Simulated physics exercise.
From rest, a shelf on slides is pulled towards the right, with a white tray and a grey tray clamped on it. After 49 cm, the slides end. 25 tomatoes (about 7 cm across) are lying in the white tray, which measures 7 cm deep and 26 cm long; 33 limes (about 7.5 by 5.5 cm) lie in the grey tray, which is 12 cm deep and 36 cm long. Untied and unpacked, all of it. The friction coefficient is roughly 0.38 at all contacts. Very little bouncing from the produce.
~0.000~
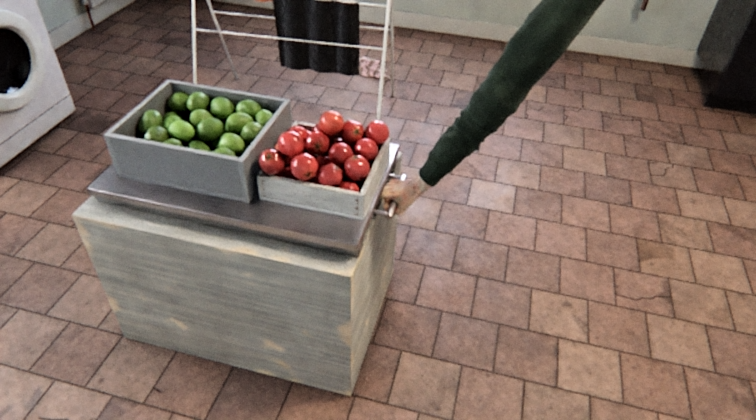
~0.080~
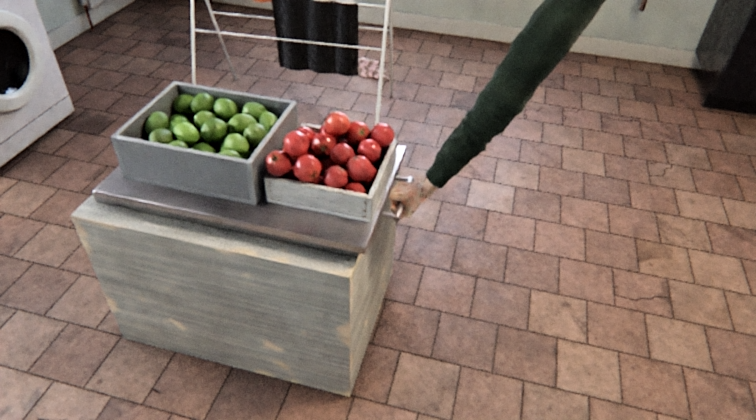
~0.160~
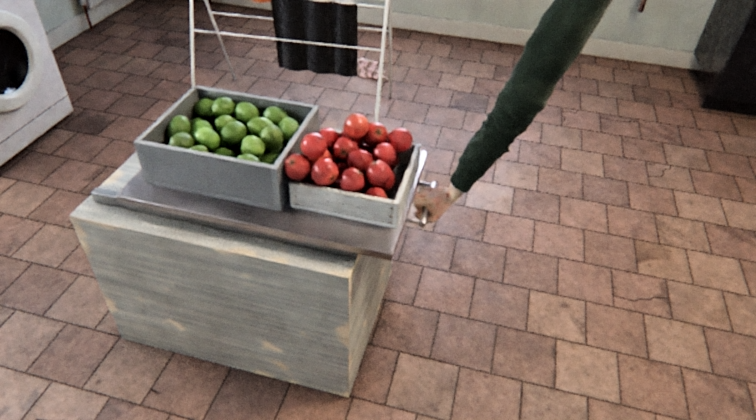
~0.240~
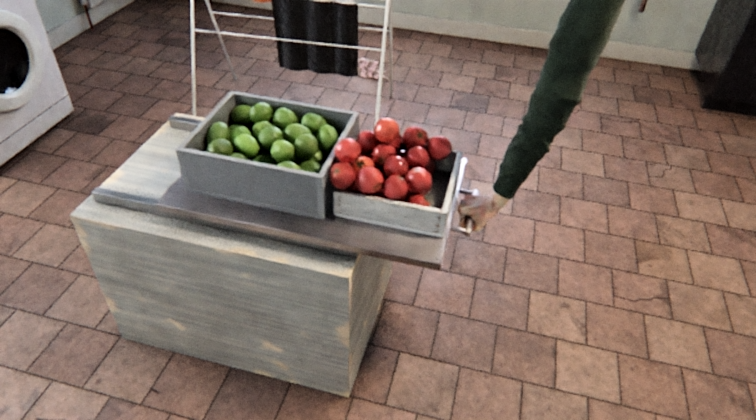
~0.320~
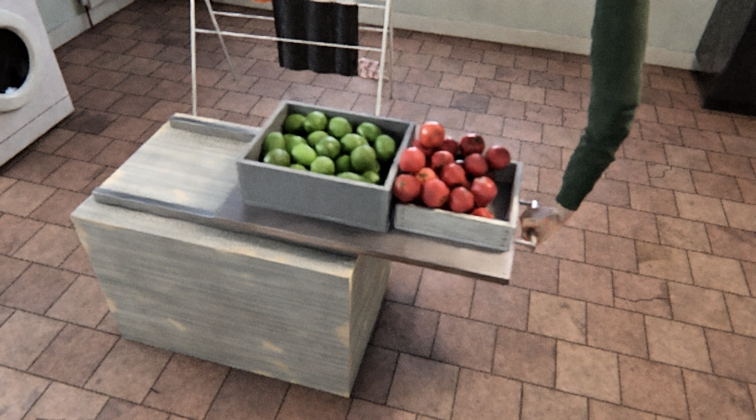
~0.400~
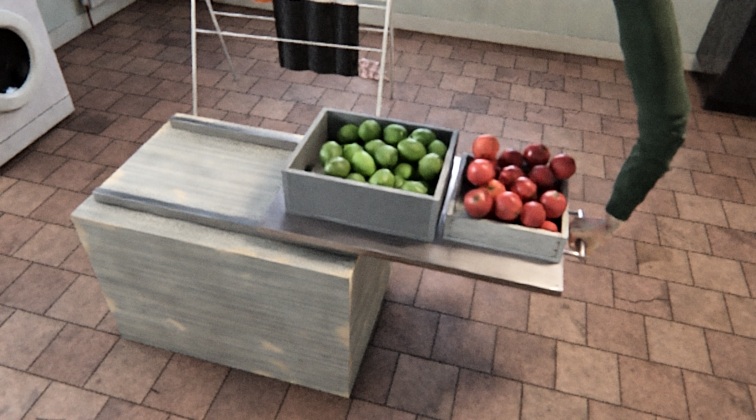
A shelf carrying a box of green fruit and a smaller box of red fruit slides to the right across a wooden base, pulled by a hand in a dark green sleeve, until much of it extends past the base.
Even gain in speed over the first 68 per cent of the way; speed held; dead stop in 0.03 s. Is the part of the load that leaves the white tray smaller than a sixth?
No, it is larger than a sixth.
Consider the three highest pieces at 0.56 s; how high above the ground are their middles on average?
On average roughly 84 centimetres up.
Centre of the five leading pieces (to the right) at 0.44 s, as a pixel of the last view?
Centre approx. at (569, 180) px.
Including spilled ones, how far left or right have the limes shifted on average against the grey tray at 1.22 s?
Mean shift: Around 2 cm, rightward.
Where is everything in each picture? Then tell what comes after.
In the first picture (places track the rim corner closest to us here), white tray (359, 194); grey tray (239, 159); 0 cm pulled; all still inside.
White tray (367, 196); grey tray (247, 161); 2 cm pulled, in the second picture.
White tray (394, 202); grey tray (272, 167); 9 cm pulled, in the third picture.
White tray (442, 211); grey tray (318, 175); 21 cm pulled, in the fourth picture.
White tray (510, 225); grey tray (383, 188); 37 cm pulled, in the fifth picture.
White tray (562, 236); grey tray (434, 198); 49 cm pulled; all still inside, in the sixth picture.
After 0.44 s, the white tray is down by 1 of 25 and the grey tray has all 33.
After 0.56 s, the white tray is down by 6 of 25 and the grey tray has all 33.
After 0.78 s, the white tray is down by 10 of 25 and the grey tray is down by 1 of 33.
Outcome (at 1.22 s), the white tray is down by 11 of 25 and the grey tray is down by 1 of 33. Asked share, 11 of 25, 44 per cent.
